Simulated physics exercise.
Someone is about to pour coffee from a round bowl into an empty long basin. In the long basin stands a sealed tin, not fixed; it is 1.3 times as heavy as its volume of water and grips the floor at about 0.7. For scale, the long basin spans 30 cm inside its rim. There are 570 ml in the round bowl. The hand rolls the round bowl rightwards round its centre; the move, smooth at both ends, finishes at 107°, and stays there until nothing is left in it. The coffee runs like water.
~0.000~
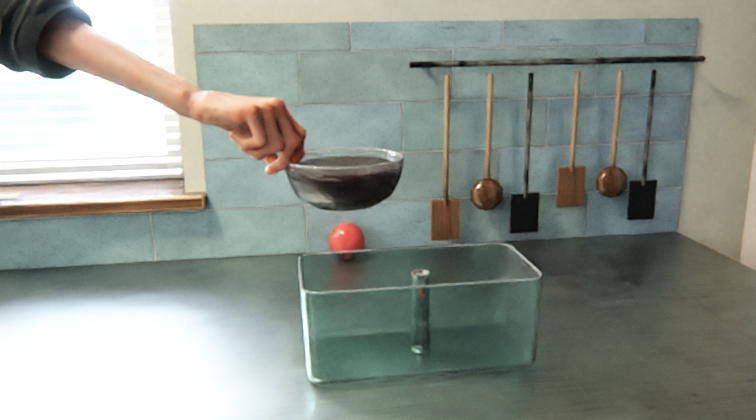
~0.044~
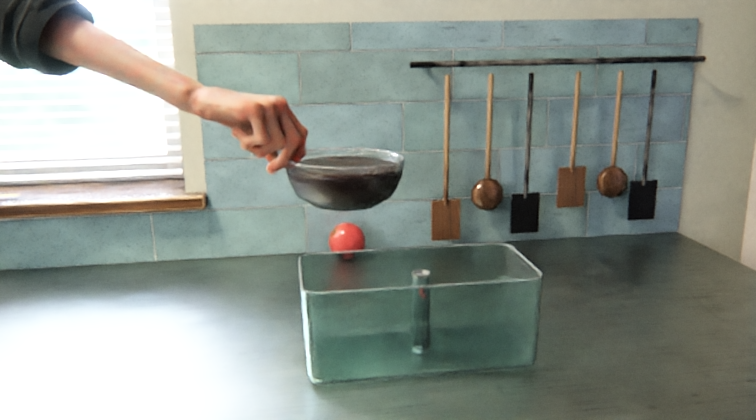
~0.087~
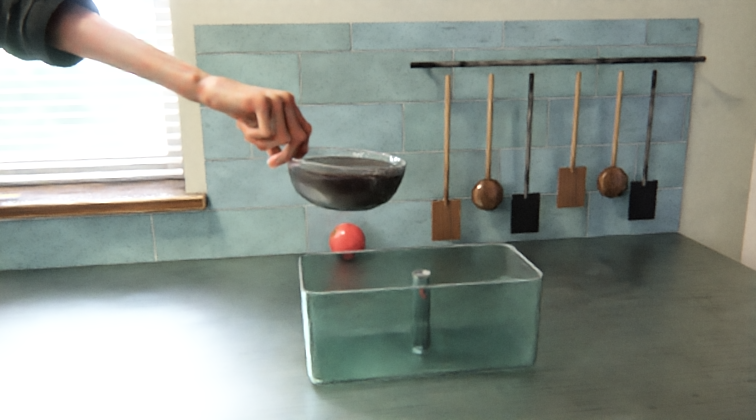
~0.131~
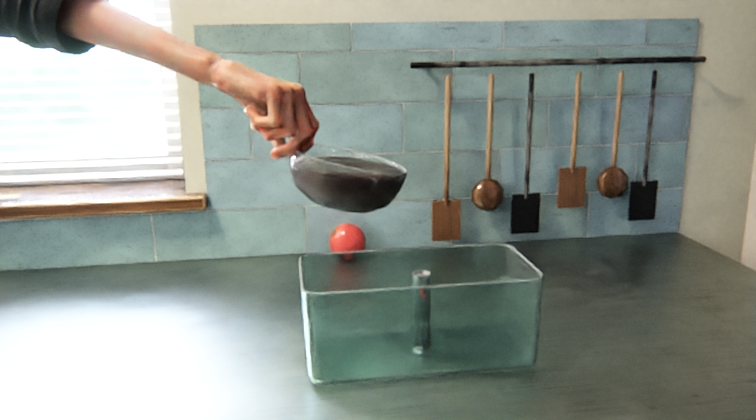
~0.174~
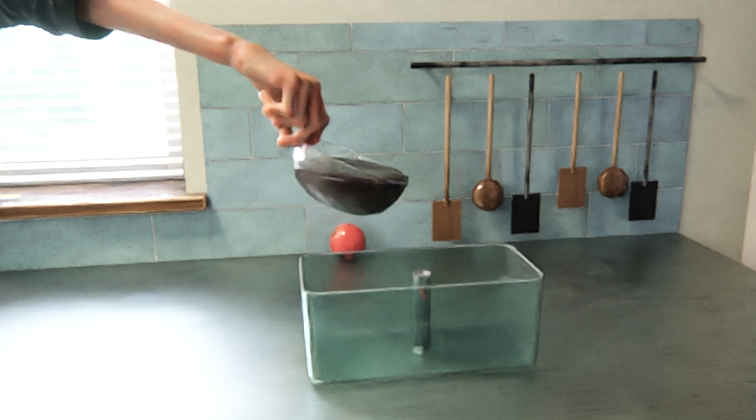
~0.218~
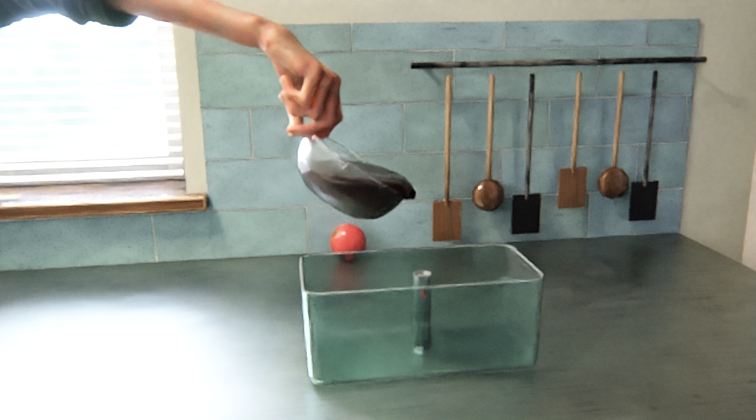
A hand held a round glass bowl of dark liquid above a long clear basin on a kitchen counter, then tilted it rightwards, slowly at first and then more steeply, until liquid reached its lower rim.
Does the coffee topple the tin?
The tin remains upright.
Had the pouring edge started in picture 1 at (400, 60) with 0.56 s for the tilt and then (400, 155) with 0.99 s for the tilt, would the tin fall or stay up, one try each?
First it goes over; then it stays up.
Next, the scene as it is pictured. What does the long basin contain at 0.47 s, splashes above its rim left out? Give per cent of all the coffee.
Some 68 per cent.
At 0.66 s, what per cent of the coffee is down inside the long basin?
Near 98 in a hundred.
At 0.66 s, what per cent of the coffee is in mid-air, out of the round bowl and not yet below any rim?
Near 3 in a hundred.
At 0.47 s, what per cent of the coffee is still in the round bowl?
Near 5 in a hundred.
By 0.47 s the tilt is 100° and 5 per cent is still to pour; the tin stands where it began.
By 0.66 s the tilt is 107° and 0 per cent is still to pour; the tin stands where it began.
By 0.85 s the tilt is 107° and 0 per cent is still to pour; the tin stands where it began.
By 1.06 s the tilt is 107° and 0 per cent is still to pour; the tin stands where it began.
At rest the tin stands where it began.
